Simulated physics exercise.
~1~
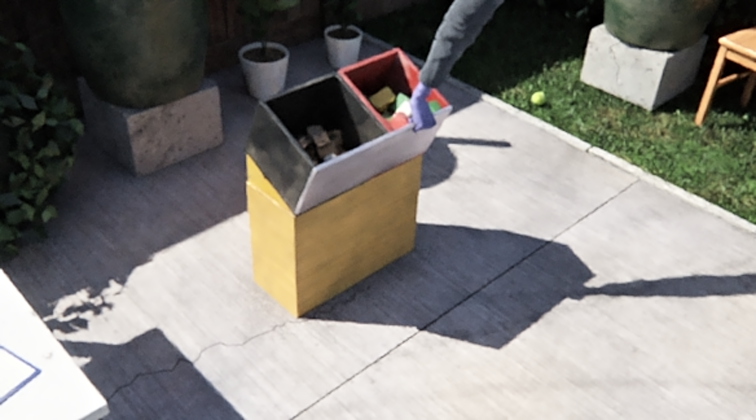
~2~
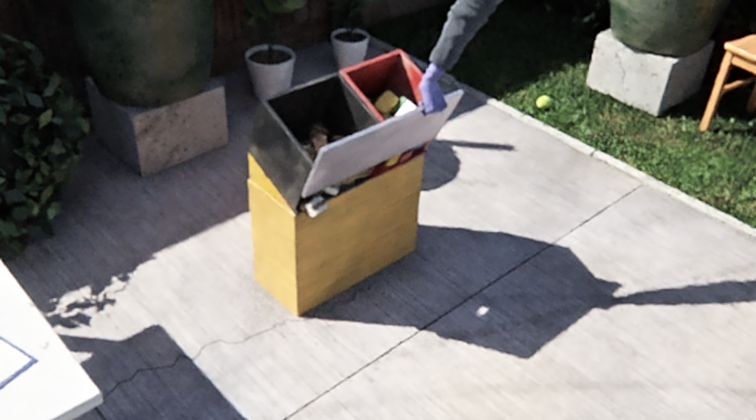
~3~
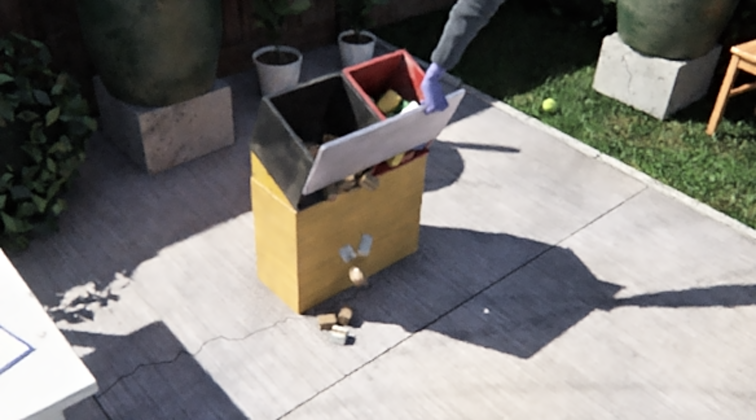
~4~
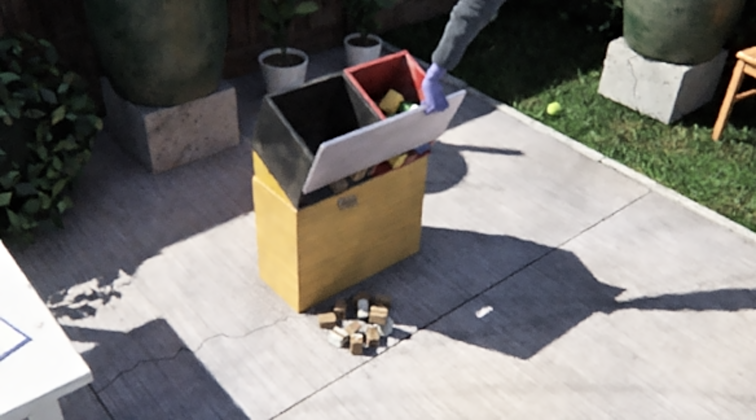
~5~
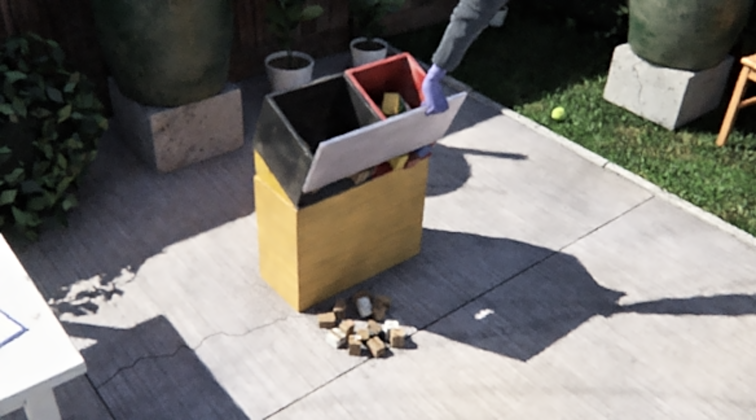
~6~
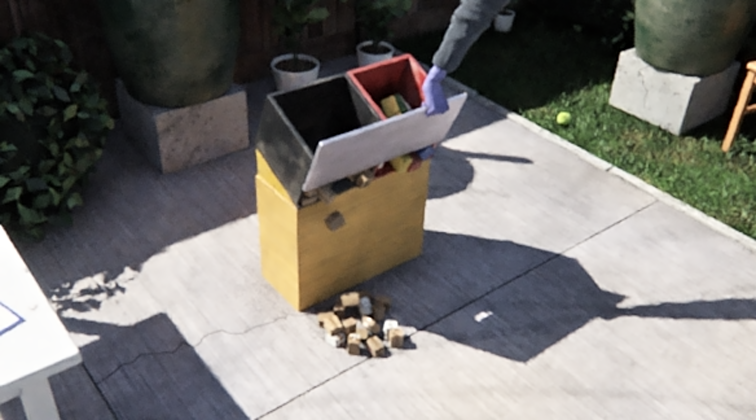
Gloved hand raising a white gate on two sloping chutes, brown parcels tumbling from the black one while red-chute bricks stay in.
